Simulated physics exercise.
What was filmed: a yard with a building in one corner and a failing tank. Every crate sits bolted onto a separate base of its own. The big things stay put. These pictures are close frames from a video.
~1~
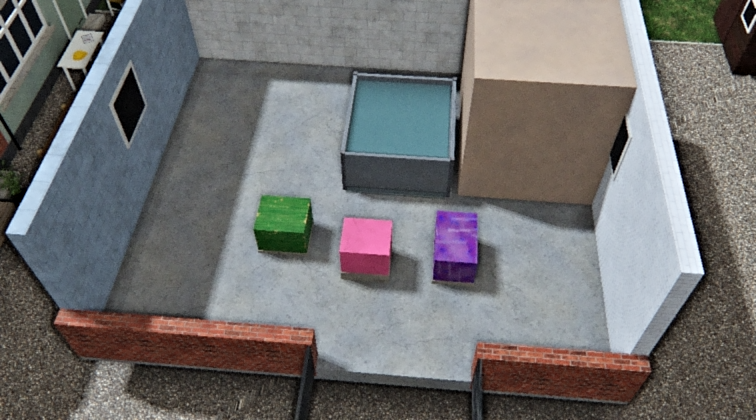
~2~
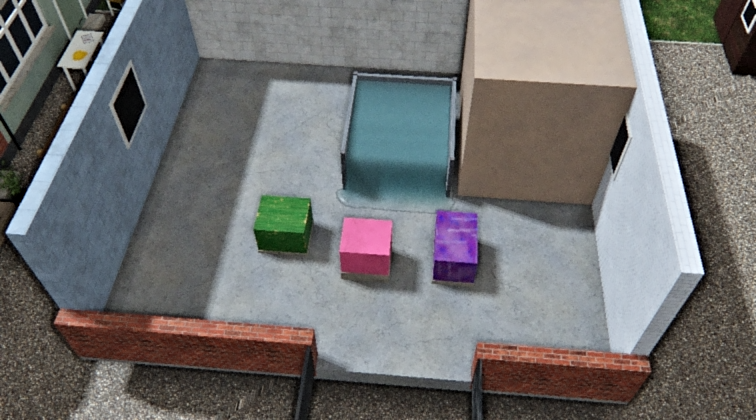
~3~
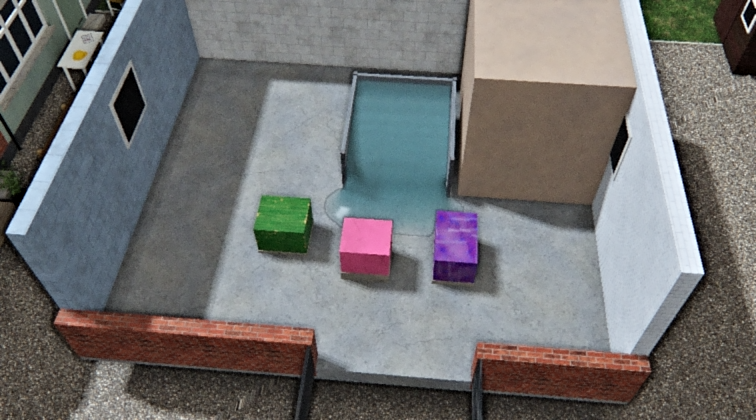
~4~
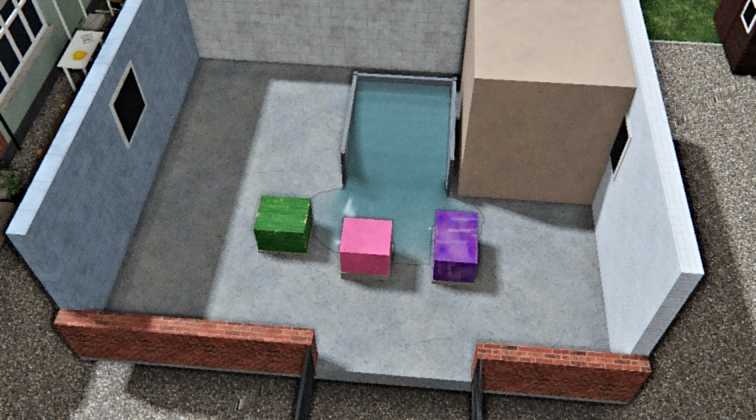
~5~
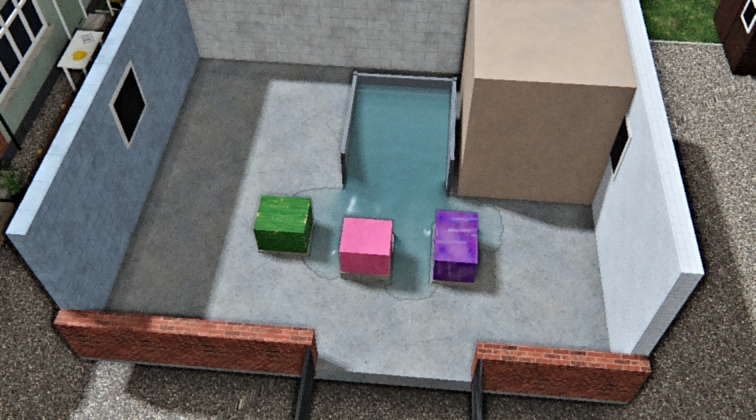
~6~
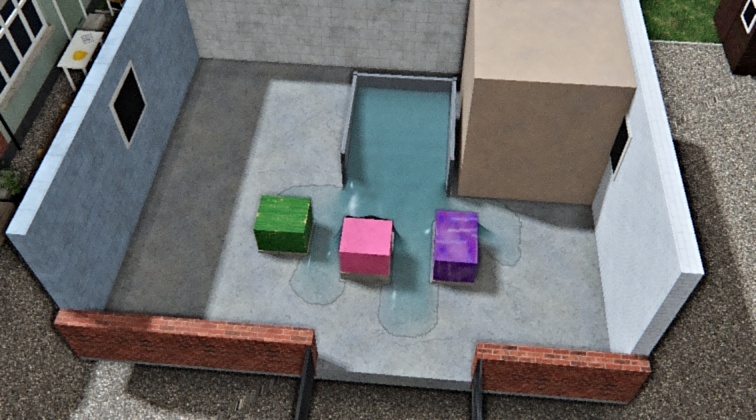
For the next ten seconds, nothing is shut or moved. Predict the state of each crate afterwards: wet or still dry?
My prediction: The pink crate will be within the water's reach; the purple crate will be within the water's reach; the green crate will be within the water's reach.
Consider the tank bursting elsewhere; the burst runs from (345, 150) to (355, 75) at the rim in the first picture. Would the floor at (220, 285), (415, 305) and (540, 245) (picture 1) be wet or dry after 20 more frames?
So it's liquid at the first, nothing at the second and nothing at the third.
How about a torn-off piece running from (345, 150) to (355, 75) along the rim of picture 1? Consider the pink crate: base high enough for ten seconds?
Pink crate: Not reached.
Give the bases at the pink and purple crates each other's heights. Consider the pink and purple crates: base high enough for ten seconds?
In short, pink is inundated; purple is inundated.
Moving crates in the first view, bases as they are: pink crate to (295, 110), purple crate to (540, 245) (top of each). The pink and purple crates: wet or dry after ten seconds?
The pink crate stays untouched, the purple crate is flooded.
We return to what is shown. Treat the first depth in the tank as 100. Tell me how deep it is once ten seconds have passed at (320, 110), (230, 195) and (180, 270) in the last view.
First 4, next 4, last 4 in a hundred.
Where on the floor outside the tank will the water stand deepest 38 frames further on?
Look close to (607, 377).
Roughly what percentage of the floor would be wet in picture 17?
I'd say close to 45 per cent.
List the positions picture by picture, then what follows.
The first frame shows still water in the tank at (401, 118).
In the second frame, water pours out at (397, 178) and has run to (341, 192).
In the third frame, the front is at (330, 211), out from the gap at (396, 181).
In the fourth frame, water pours out at (396, 182) and has run to (326, 240).
In the fifth frame, the front is at (415, 295), out from the gap at (396, 183).
In the sixth frame, water pours out at (396, 184) and has run to (417, 331).
A moment on, water covers 30 % of the floor; the pink crate water round its plinth, the purple crate water round its plinth, the green crate water round its plinth.
Next, water covers 45 % of the floor; the pink crate water round its plinth, the purple crate water round its plinth, the green crate water round its plinth.
Then, water covers 70 % of the floor; the pink crate water round its plinth, the purple crate water round its plinth, the green crate water round its plinth.
Later, water covers 80 % of the floor; the pink crate water round its plinth, the purple crate water round its plinth, the green crate water round its plinth.
In the end, water covers 100 % of the floor; the pink crate was topped, the purple crate was topped, the green crate was topped.
